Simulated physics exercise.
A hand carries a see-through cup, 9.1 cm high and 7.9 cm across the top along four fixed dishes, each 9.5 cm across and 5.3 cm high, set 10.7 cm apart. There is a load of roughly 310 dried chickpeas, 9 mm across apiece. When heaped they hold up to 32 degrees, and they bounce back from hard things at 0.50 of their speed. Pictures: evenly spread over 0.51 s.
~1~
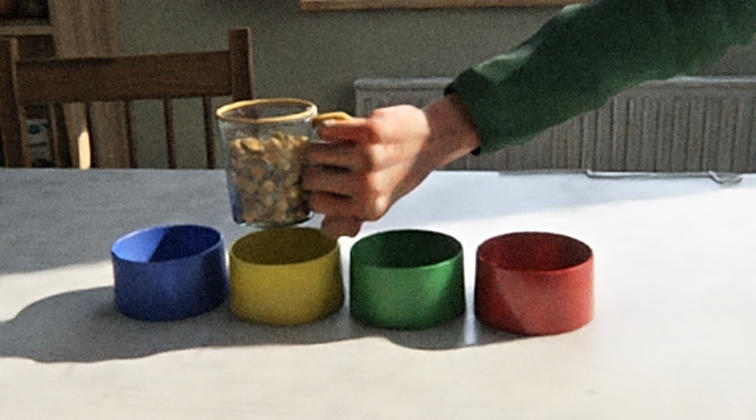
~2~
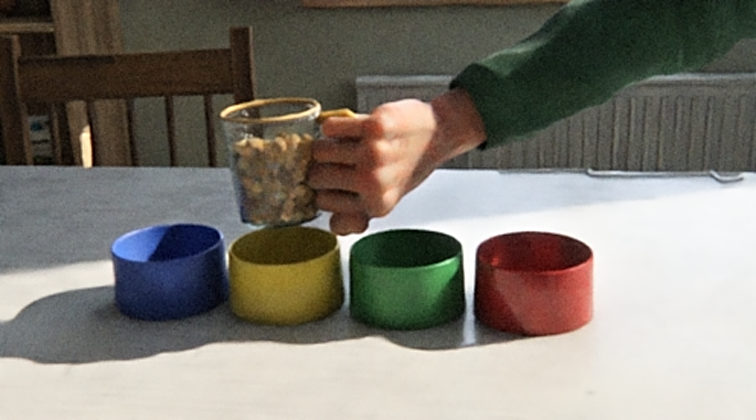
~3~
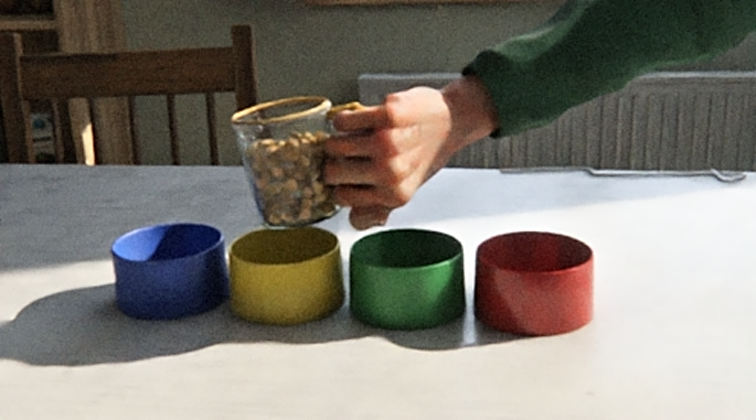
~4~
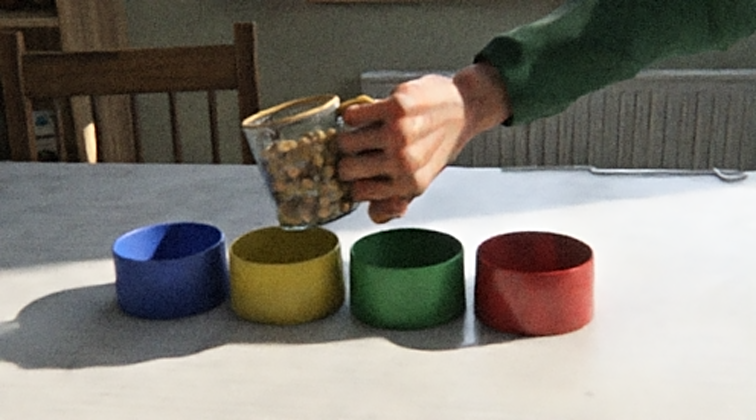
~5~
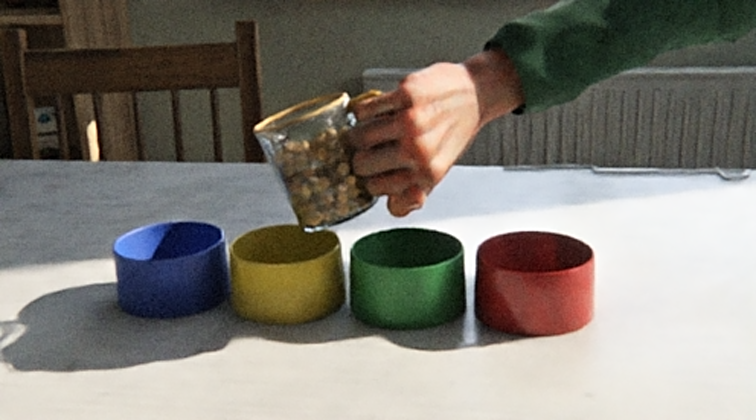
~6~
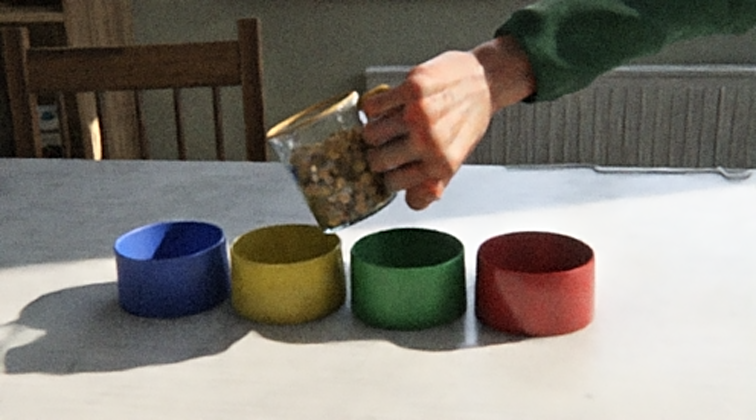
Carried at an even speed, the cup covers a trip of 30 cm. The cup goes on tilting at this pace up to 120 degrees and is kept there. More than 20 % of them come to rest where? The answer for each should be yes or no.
Red - yes, blue - no, green - no, yellow - no, counter - no.
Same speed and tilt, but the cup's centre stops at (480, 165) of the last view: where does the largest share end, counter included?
Most of it ends up at green.
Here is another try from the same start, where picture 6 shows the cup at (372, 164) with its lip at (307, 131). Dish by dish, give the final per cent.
In the end red holds 90, blue holds 0, green holds 0, yellow holds 0.
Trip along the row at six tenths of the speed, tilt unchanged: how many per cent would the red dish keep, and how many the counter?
In that case red 0; counter 0.
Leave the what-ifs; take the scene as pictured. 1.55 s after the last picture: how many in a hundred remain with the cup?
Near 80 per cent of the load.
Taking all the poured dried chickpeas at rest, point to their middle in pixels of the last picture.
Centre at rest: Approx. (537, 285) px.
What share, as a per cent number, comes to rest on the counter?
Some 10 per cent.
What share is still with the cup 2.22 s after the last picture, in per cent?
0 per cent.
Then, 0.93 s after the last picture, tilt 74 degrees; cup holds 100 %.
Then, 1.55 s after the last picture, tilt 107 degrees; cup holds 80 %, red 10 %, green 5 %.
Then, 2.22 s after the last picture, tilt 120 degrees; cup holds 0 %, red 85 %, green 5 %.
In the end, red 85 %, blue 0 %, green 5 %, yellow 0 %, counter 10 %.
